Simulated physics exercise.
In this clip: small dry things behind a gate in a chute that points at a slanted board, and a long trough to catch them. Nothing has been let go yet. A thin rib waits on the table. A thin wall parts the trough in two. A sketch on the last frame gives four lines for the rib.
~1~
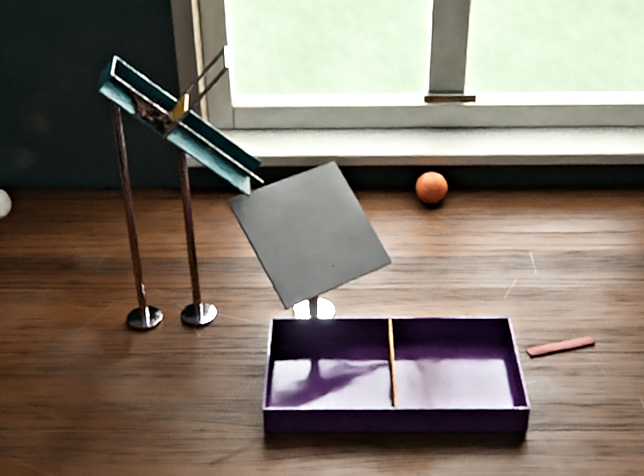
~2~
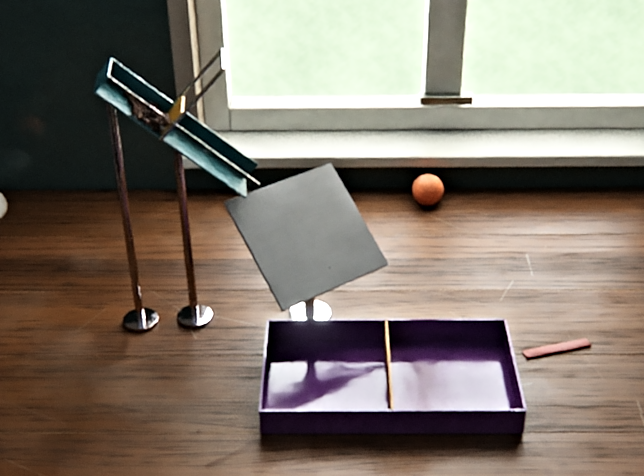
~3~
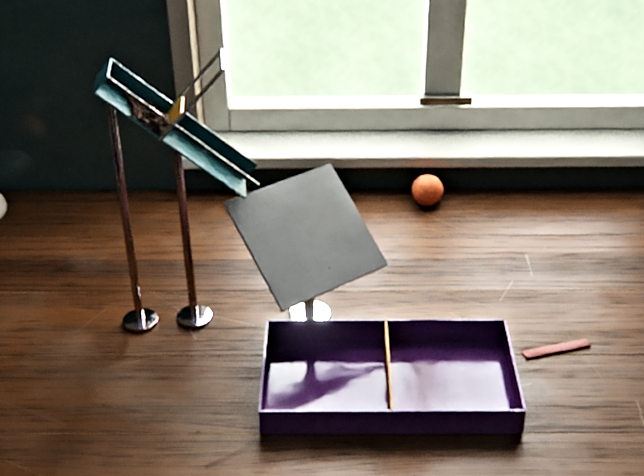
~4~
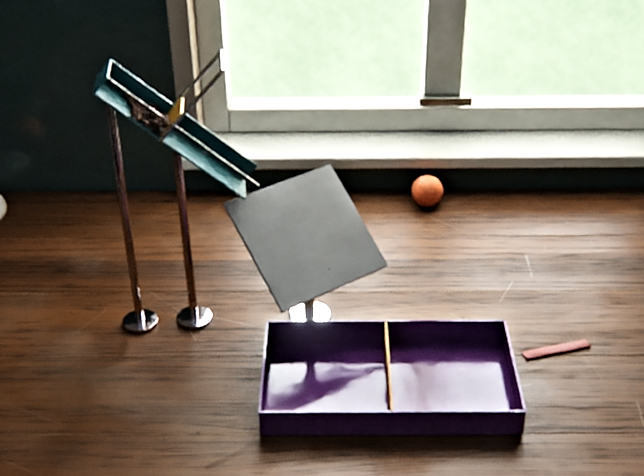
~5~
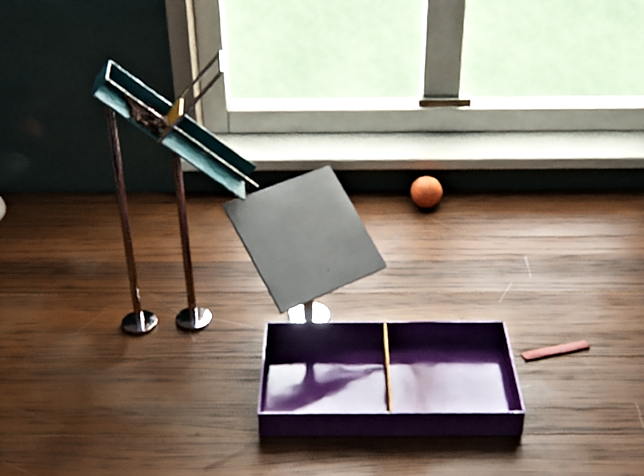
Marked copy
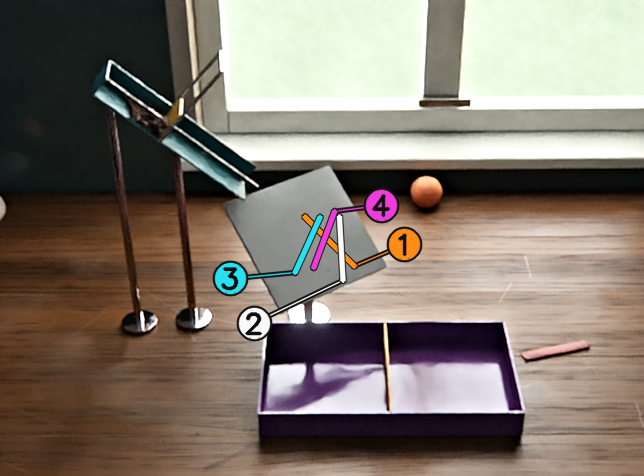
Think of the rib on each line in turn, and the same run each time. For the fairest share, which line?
1 is best.
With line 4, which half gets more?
Left.
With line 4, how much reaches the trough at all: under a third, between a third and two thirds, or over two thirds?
Over two thirds.
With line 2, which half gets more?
More lands on the left.
On the marked copy, line 1 from (304, 216) to (354, 266); line 2 from (339, 216) to (343, 280); line 3 from (320, 217) to (295, 272); line 4 from (334, 211) to (313, 267).
If 1 is chosen, of what is caught, about half in the left half, about half in the right.
If 2 is chosen, of what is caught, all in the left half, none in the right.
If 3 is chosen, of what is caught, nearly all in the left half, a small part in the right.
If 4 is chosen, of what is caught, nearly all in the left half, a small part in the right.
